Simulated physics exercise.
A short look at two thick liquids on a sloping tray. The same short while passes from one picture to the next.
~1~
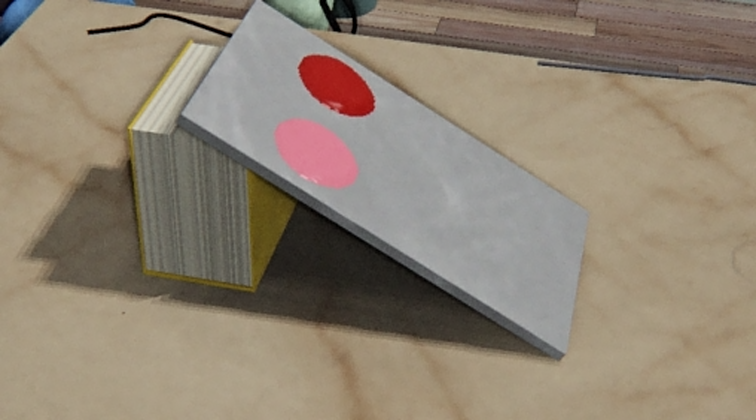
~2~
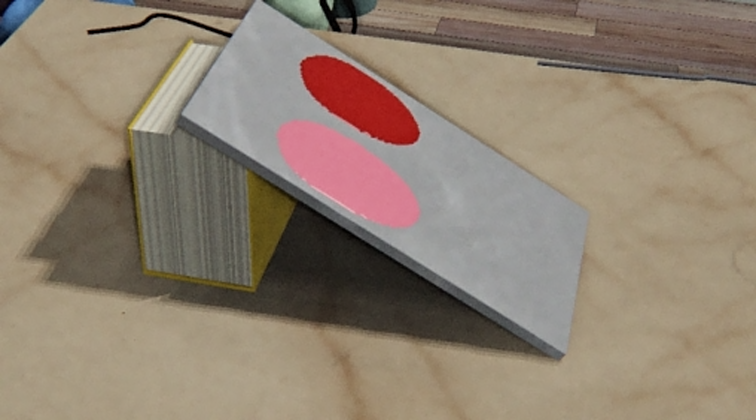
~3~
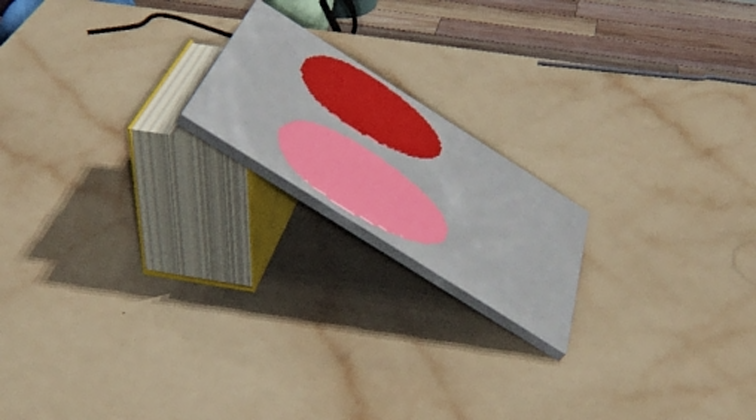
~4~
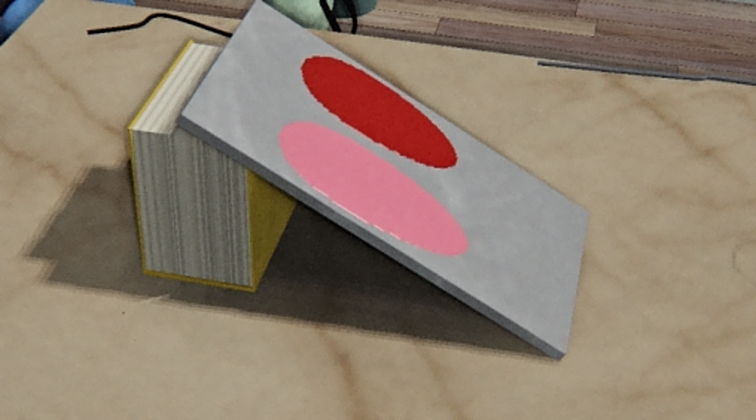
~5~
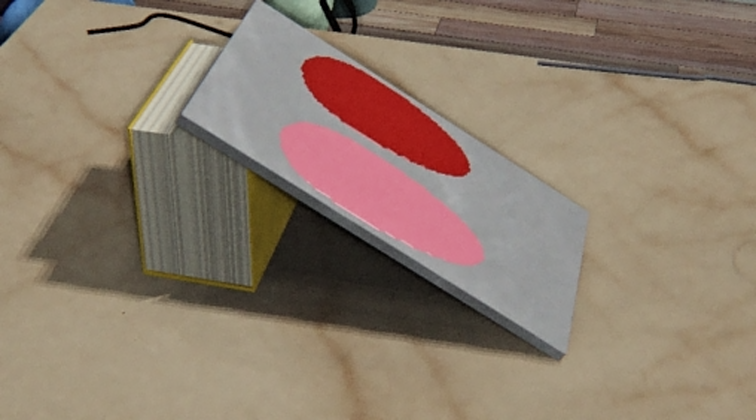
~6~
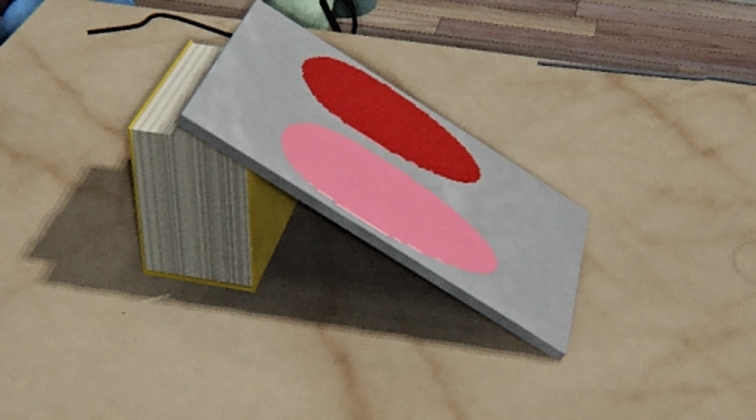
Two patches of thick paint, one red and one pink, start as short ovals near the top of a gray tray propped against a book. Both stretch down the slope to the right, quickly at first and then more slowly, becoming long ovals, with the pink one's tip staying lower.
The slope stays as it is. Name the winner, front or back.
First at the edge is the front one.
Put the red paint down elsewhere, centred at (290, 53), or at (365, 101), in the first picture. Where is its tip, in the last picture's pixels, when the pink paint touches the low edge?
At about (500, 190), and at (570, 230).
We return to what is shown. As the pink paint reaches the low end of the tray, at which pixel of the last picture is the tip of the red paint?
Around (537, 211).
A moment on, the pink paint is close to the edge; the red paint is three quarters of the way down.
When it is over, the pink paint is at the low edge; the red paint is close to the edge.
